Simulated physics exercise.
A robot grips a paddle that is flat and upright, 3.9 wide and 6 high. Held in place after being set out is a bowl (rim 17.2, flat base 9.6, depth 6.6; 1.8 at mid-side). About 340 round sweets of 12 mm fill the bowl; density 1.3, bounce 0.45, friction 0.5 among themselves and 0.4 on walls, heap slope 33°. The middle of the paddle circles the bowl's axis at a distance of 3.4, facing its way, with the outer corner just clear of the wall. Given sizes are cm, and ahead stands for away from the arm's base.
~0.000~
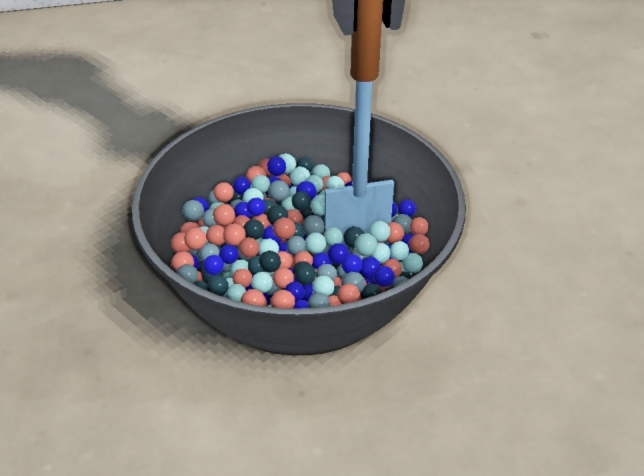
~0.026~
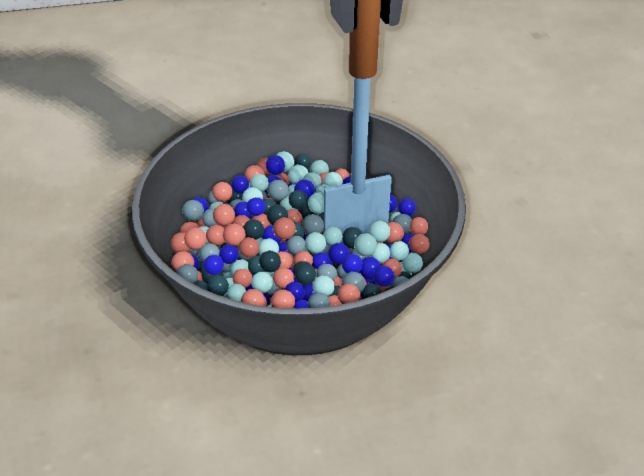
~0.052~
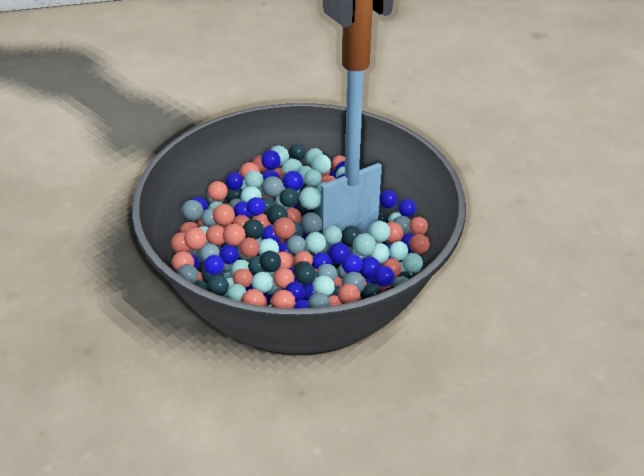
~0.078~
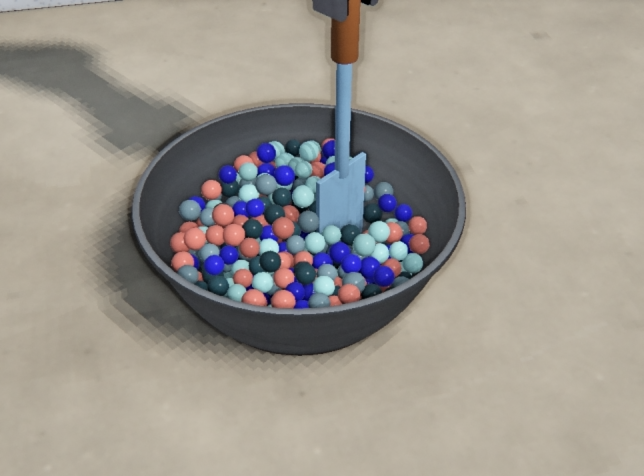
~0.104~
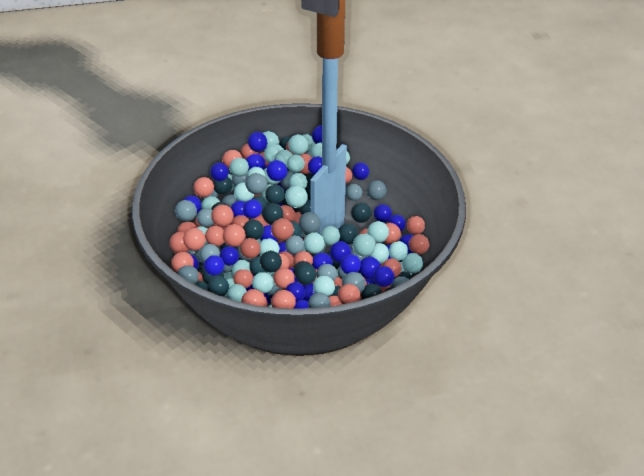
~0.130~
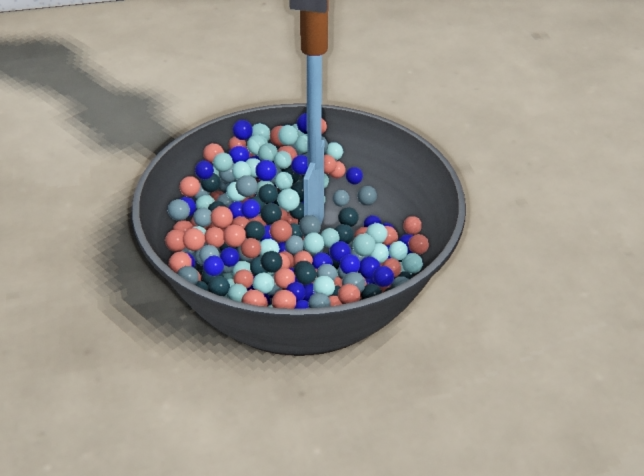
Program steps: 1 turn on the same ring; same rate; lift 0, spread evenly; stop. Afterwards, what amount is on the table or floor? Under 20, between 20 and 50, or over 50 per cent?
Under 20 per cent.
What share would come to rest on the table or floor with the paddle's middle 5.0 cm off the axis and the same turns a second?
That would give close to 15 per cent.
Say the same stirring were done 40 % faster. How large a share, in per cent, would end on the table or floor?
It would come to around 15 percent.
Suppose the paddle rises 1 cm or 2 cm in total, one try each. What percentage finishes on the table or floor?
10 % and 5 %.
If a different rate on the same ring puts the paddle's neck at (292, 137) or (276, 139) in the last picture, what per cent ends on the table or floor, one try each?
Around 10 and 20 percent, in that order.
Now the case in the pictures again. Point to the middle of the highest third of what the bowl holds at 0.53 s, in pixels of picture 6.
Somewhere around (381, 242), I think.
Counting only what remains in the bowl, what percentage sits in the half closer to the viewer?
Roughly 35 per cent.
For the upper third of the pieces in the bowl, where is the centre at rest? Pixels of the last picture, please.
(336, 183).
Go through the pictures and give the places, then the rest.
In the first frame, the paddle neck at (361, 164), 0° round; upper third of the load around (293, 234), from x 180 to 420, top at y 165; 343 in the bowl.
In the second frame, the paddle neck at (359, 161), 5° round; upper third of the load around (295, 232), from x 180 to 420, top at y 160.
In the third frame, the paddle neck at (353, 153), 18° round; upper third of the load around (294, 229), from x 180 to 420, top at y 150.
In the fourth frame, the paddle neck at (342, 146), 33° round; upper third of the load around (285, 214), from x 180 to 420, top at y 145.
In the fifth frame, the paddle neck at (329, 141), 48° round; upper third of the load around (278, 205), from x 180 to 420, top at y 135.
In the sixth frame, the paddle neck at (314, 137), 63° round; upper third of the load around (267, 196), from x 175 to 420, top at y 125; 343 in the bowl.
After 0.33 s, 177° round, highest piece 9 above the table; 336 in the bowl, 3 on the table or floor, 4 in flight or on the tool.
After 0.53 s, 291° round, highest piece 8 above the table; 323 in the bowl, 16 on the table or floor, 4 in flight or on the tool.
After 0.82 s, 0° round, highest piece 7 above the table; 316 in the bowl, 27 on the table or floor.
After 1.52 s, 0° round, highest piece 7 above the table; 316 in the bowl, 27 on the table or floor.
In the end, 316 in the bowl, 27 on the table or floor. That is 8 % on the table or floor.
